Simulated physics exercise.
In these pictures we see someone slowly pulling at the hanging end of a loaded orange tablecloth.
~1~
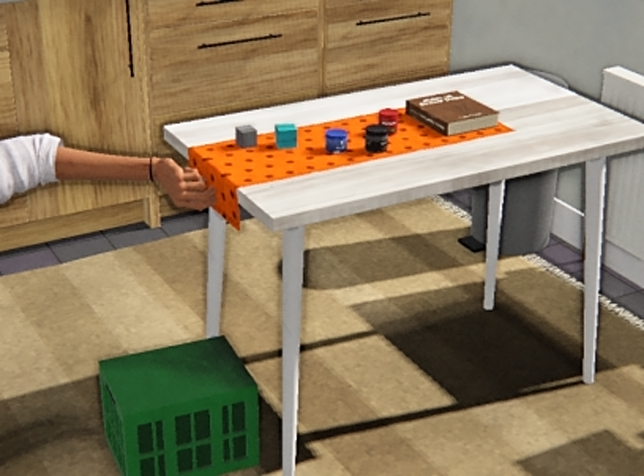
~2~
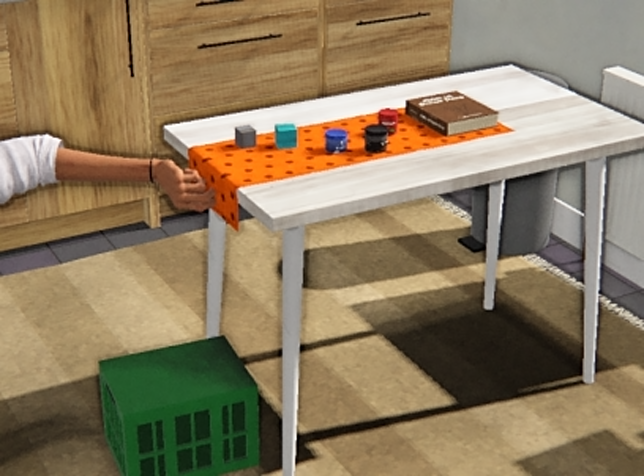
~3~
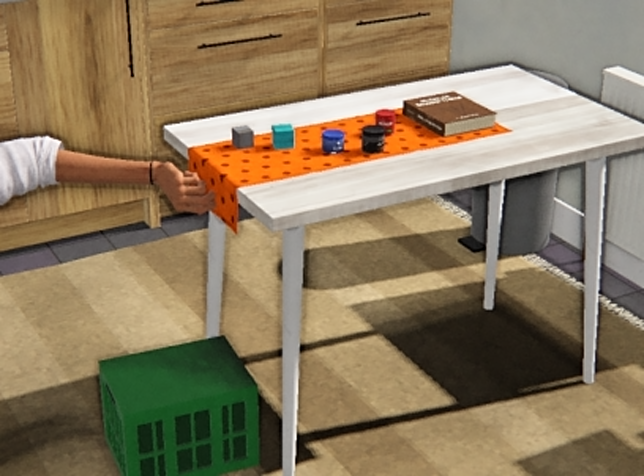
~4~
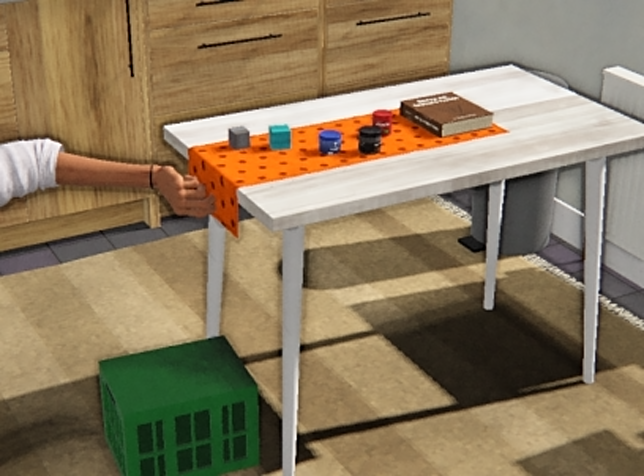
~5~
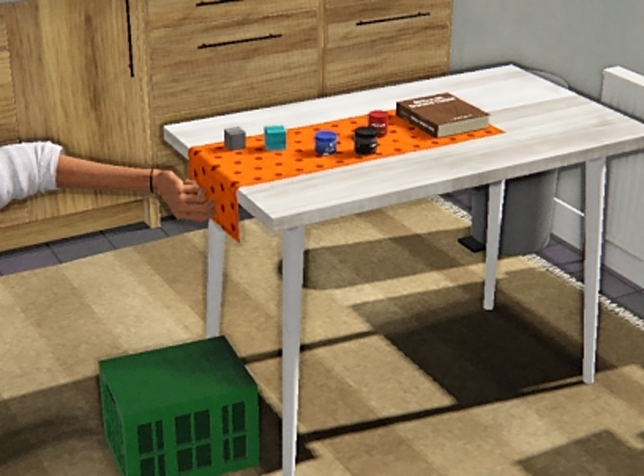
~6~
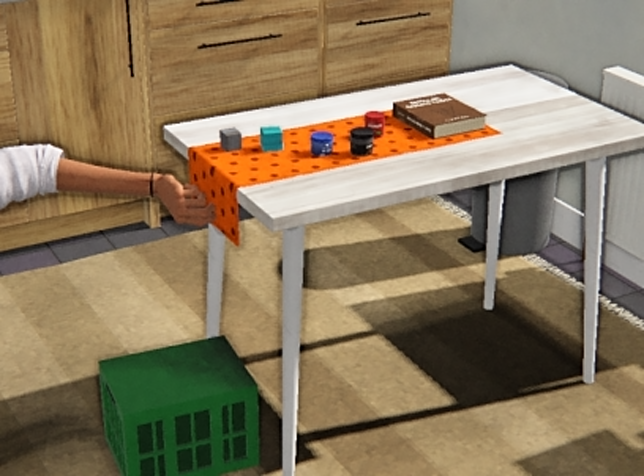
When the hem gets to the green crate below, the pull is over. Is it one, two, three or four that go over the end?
It is four.
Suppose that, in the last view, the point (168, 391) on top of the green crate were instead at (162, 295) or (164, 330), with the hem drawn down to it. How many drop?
Counting them gives 1 and 2.
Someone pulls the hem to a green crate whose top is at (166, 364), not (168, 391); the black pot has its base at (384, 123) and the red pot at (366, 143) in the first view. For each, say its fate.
The black pot stays put, the red pot stays put.
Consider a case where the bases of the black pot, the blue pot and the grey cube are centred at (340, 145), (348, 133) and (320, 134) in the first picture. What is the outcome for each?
The black pot ends up off; the blue pot ends up off; the grey cube ends up off.
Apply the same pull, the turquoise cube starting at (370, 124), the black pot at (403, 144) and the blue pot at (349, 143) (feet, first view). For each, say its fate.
Here's how it goes: The turquoise cube makes it through, the black pot makes it through, and the blue pot ends up down.
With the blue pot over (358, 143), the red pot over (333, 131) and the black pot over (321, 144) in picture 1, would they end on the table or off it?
Of these three, the blue pot takes a tumble, the red pot takes a tumble, the black pot takes a tumble.
Soon after, hem near (214, 303); grey cube and turquoise cube gone.
After that, hem on the crate; grey cube, turquoise cube, blue pot and black pot gone.
In the end, hem on the crate; grey cube, turquoise cube, blue pot and black pot gone. It carries off four.
